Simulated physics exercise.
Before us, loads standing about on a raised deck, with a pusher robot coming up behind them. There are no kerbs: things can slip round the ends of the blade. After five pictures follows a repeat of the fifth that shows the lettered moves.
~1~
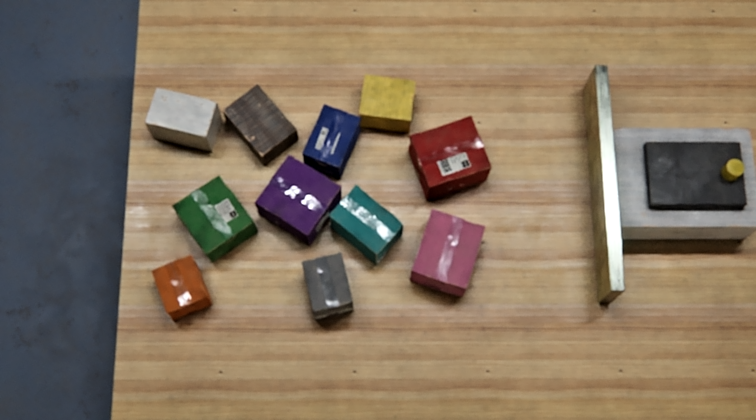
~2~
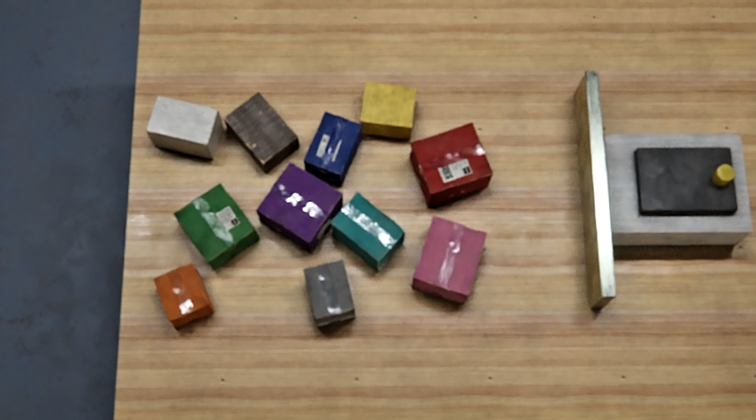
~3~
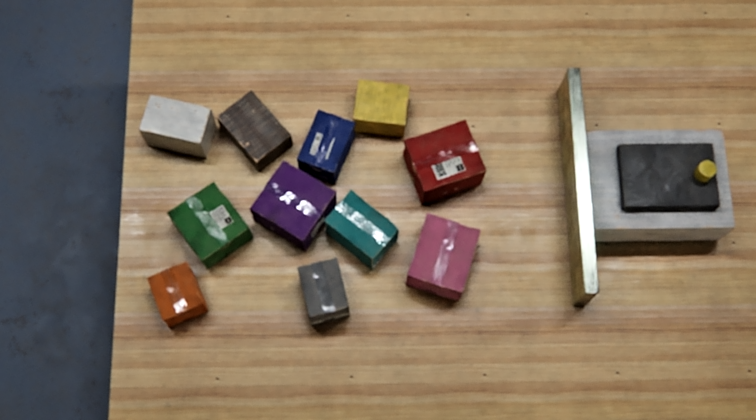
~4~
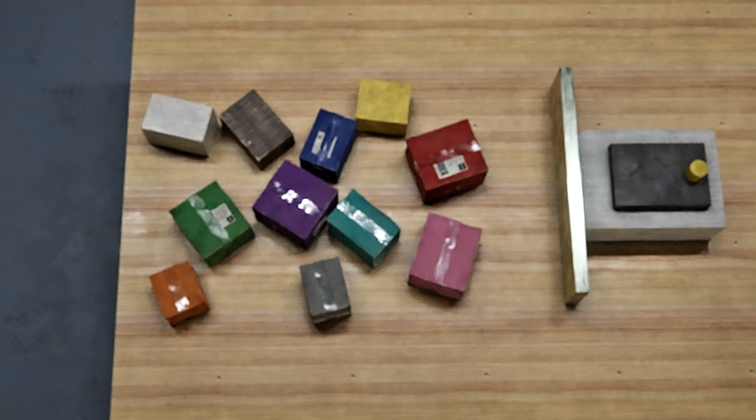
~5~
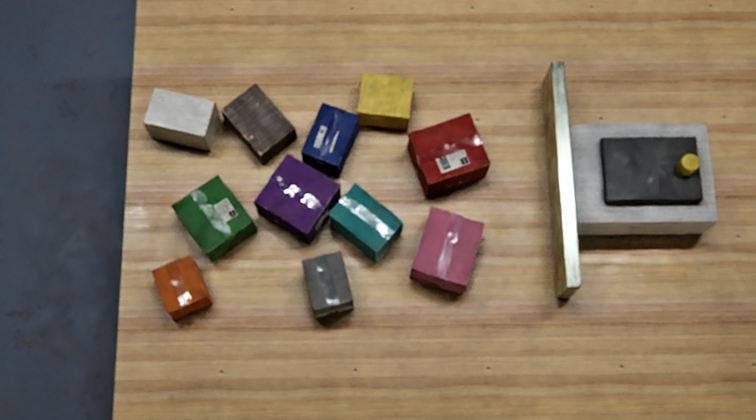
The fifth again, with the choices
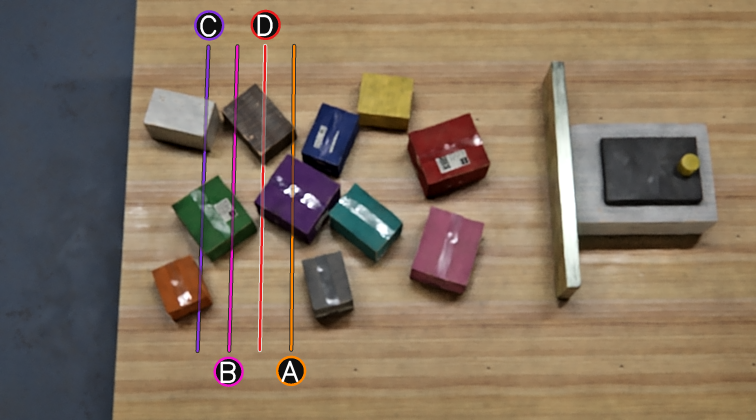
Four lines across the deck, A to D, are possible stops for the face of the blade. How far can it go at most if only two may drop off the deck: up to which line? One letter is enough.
Stop at D.
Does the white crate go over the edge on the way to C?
By then, yes.
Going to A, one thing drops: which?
The white crate.
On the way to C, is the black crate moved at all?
Yes.
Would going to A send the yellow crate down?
By then, no.
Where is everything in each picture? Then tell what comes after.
The first frame shows green parcel (216, 219); grey box (328, 287); white crate (185, 121).
The second frame shows robot (678, 180); red box (450, 165).
The third frame shows robot (661, 176); pink box (443, 257).
The fourth frame shows robot (652, 175); purple box (297, 204).
The fifth frame shows robot (644, 169); turquoise box (366, 223); yellow crate (385, 102); green parcel (215, 218).
On the marked copy, A at (293, 191); B at (233, 192); C at (203, 192); D at (263, 191).
Following D. Soon after the start, robot (535, 171); pink box (421, 255); red box (413, 148).
Later, robot (426, 172); white crate (160, 118); orange box (175, 296).
In the end, robot (343, 173); white crate over the edge; green parcel over the edge; two fallen.
As for the rest, A is within the limit but short; B drops four; C drops six.
